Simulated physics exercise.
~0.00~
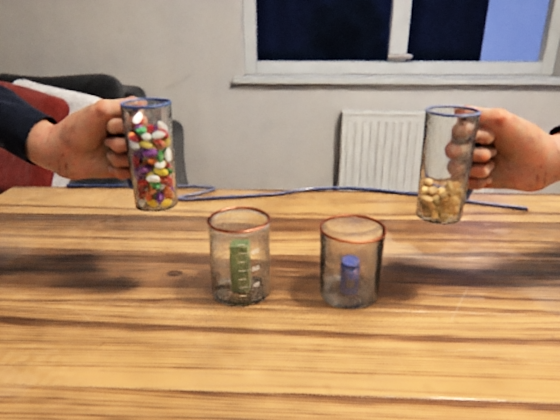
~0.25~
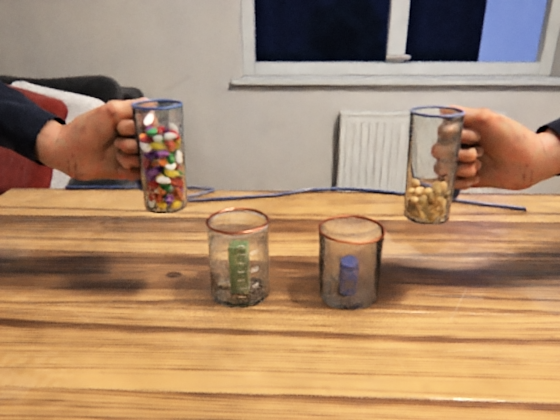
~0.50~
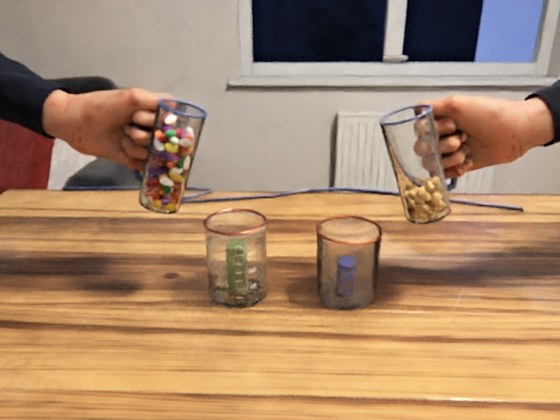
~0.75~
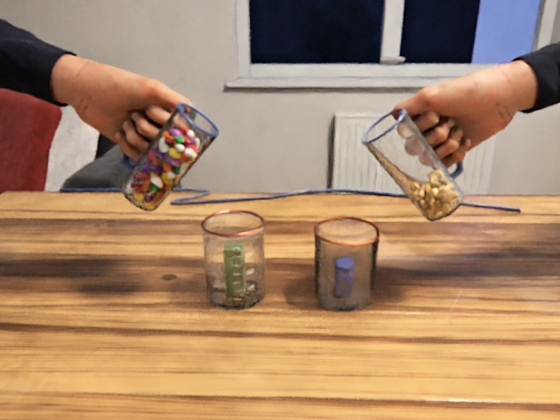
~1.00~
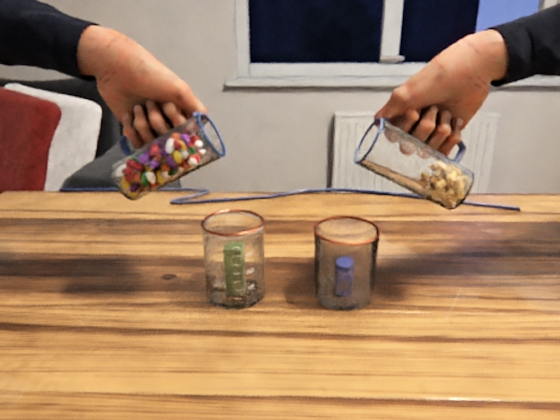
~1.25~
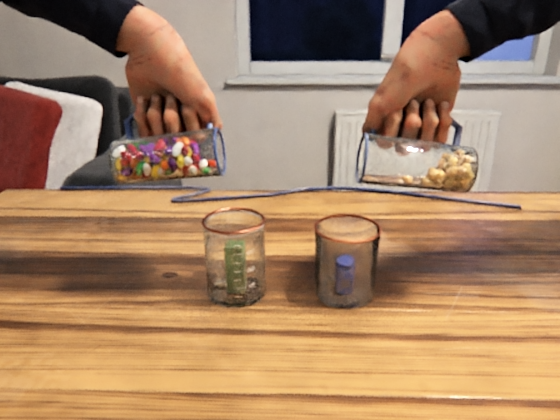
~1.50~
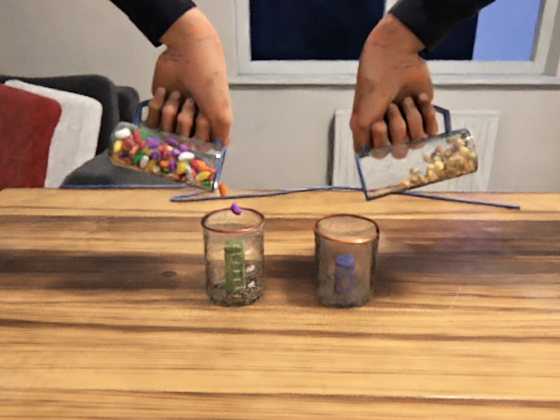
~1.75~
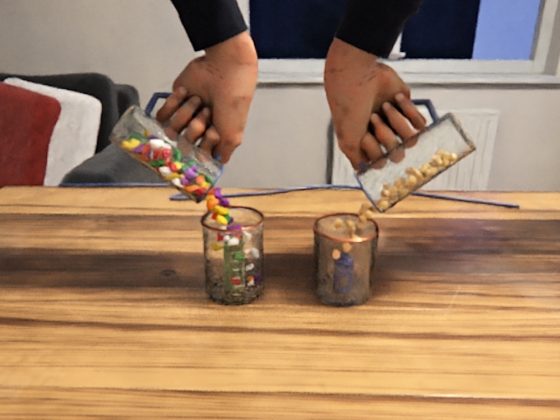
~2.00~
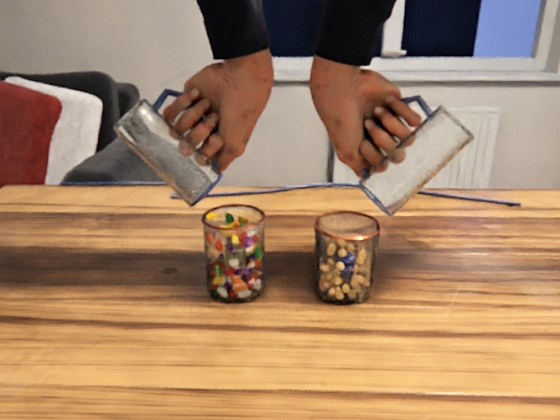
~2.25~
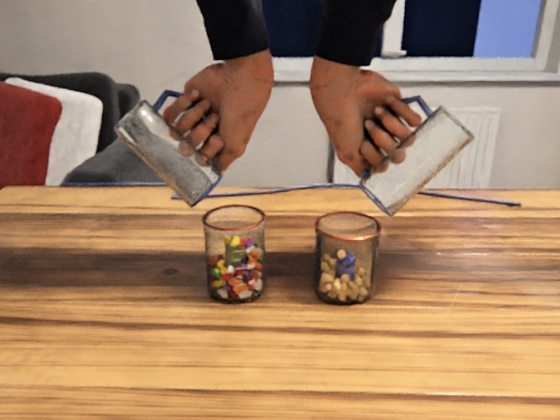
Two hands reach in from either side above a striped wooden table, seen from the front in a room with a window, a radiator and a grey wall. The left hand holds a clear cup of multicoloured, candy-like pieces, the right one a cup of pale tan pieces. Below stand two clear glasses, a green object in the left and a blue one in the right. The hands tip the cups inward until the pieces pour down, the left starting slightly sooner. Both cups end empty and upturned, the pieces settled in the glasses, both objects still showing.
